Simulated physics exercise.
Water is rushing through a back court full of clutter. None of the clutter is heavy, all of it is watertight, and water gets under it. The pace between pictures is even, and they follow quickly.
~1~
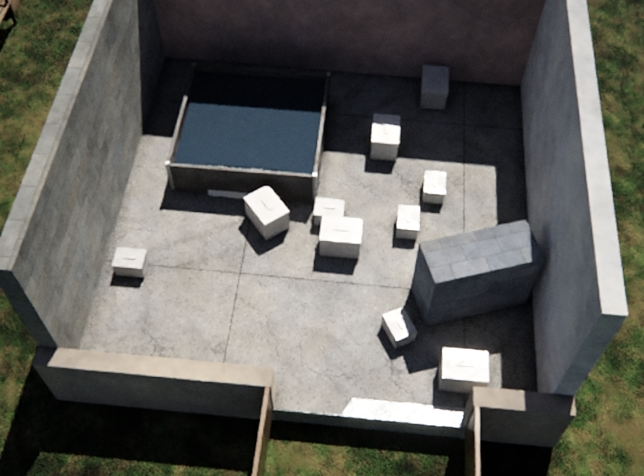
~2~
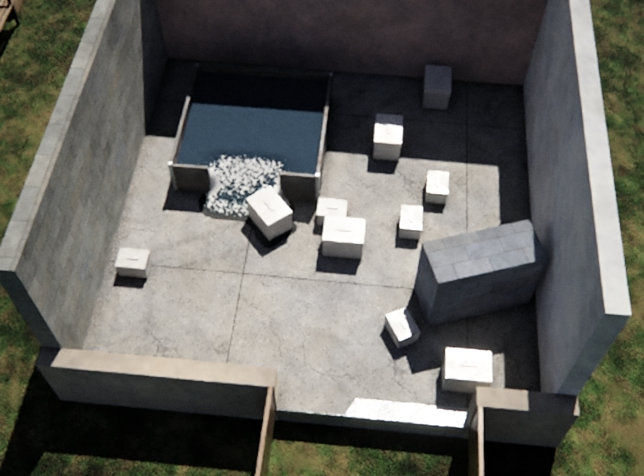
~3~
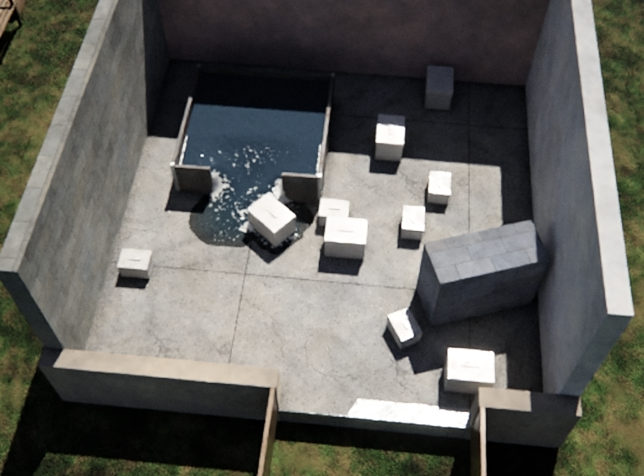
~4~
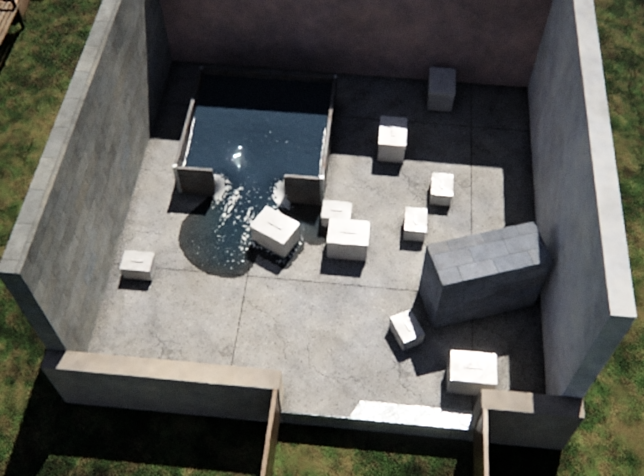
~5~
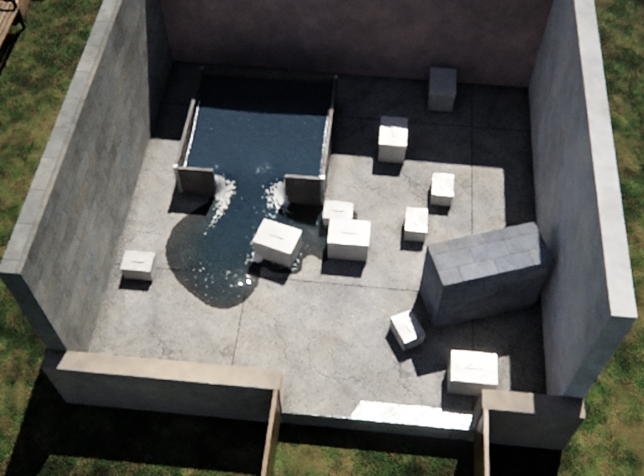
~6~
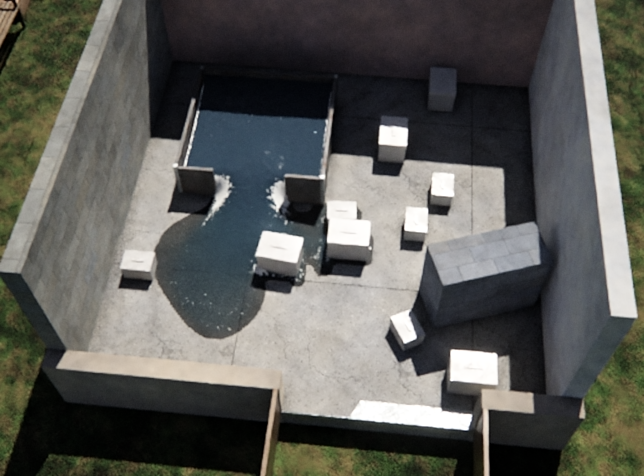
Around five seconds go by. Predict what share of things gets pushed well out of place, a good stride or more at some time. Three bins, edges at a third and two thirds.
Bin: Under a third.
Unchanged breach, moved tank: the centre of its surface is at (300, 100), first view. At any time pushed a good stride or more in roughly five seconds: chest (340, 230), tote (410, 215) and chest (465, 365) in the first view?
In order: Went well off, went well off, remained close by.
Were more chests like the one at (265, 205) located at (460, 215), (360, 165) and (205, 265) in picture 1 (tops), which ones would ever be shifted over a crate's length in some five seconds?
Each in turn: Stays in place, stays in place, pushed clear.
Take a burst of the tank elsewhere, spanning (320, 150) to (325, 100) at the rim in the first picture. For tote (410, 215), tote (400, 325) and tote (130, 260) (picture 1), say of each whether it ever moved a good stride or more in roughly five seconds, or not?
Result per item - displaced that far / short of that distance / short of that distance.
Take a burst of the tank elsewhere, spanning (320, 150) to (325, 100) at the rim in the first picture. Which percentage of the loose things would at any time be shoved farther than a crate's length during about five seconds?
That should be close to 40 percent.
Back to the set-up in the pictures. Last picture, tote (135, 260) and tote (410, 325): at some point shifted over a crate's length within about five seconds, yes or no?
Got that far, got that far.
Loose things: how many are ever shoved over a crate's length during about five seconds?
The count is 3.
A moment on, 1 of 10 are well off their spots; 0 afloat.
Next, 2 of 10 are well off their spots; 1 afloat.
Later, 3 of 10 are well off their spots; 1 afloat.
In the end, 3 of 10 are well off their spots, and 3 have been at some point; 2 afloat.
